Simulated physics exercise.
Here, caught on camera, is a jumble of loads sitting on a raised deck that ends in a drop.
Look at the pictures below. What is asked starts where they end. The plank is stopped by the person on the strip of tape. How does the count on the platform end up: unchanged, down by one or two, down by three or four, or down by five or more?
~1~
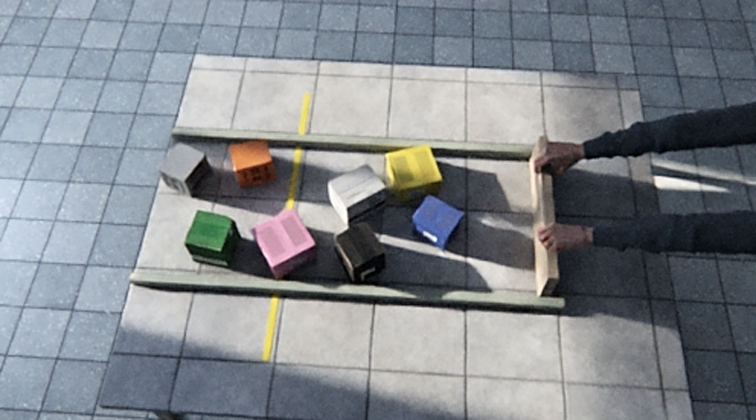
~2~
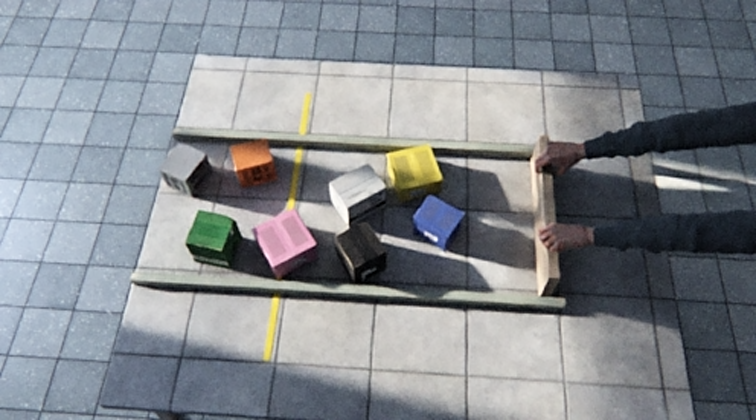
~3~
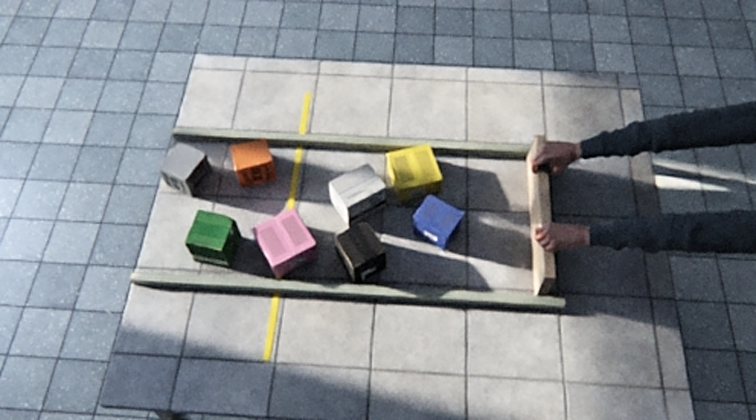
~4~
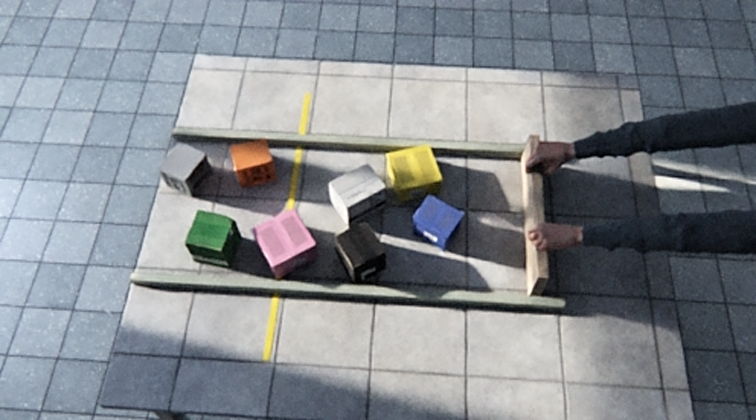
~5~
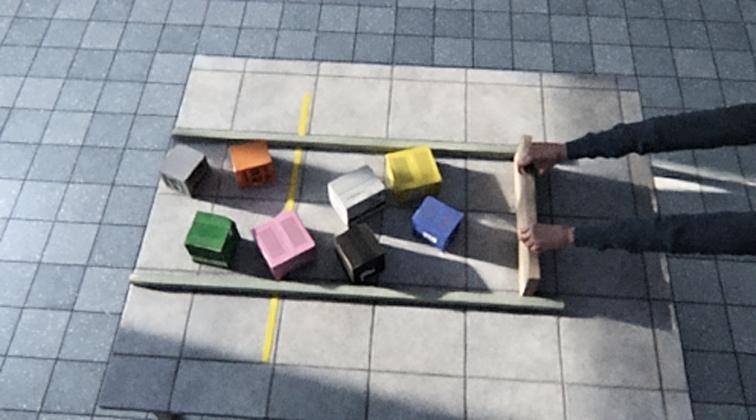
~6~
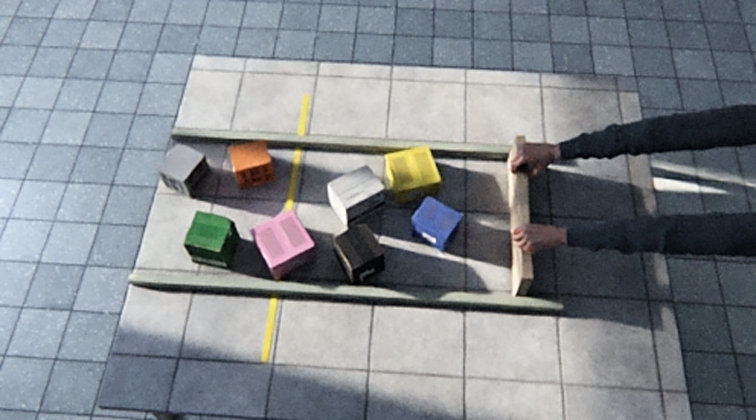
It ends unchanged.
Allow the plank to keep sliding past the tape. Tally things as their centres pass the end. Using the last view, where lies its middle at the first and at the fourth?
At (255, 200) for the first, at (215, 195) for the fourth.
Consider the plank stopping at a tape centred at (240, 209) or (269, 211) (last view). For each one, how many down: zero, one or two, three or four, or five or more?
In order: 1 or 2 and zero.
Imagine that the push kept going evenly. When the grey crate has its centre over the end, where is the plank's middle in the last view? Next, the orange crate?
(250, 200) and then (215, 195), give or take.
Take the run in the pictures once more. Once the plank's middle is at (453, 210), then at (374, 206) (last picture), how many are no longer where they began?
At the first spot 1, then 4.
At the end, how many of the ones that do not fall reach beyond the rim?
I get 0.
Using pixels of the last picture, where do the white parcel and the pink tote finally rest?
In the last picture the first middle sits at (242, 191) and the other at (214, 239).
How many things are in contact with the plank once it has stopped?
At rest, 3 are in contact.
A little later, none off yet; grey crate at rest near (185, 171); green box at rest near (212, 240); orange crate at rest near (253, 164).
Next, none off yet; grey crate at rest near (185, 171); green box shifted a little near (203, 240); orange crate at rest near (253, 164).
When it is over, the number that fall off is zero.
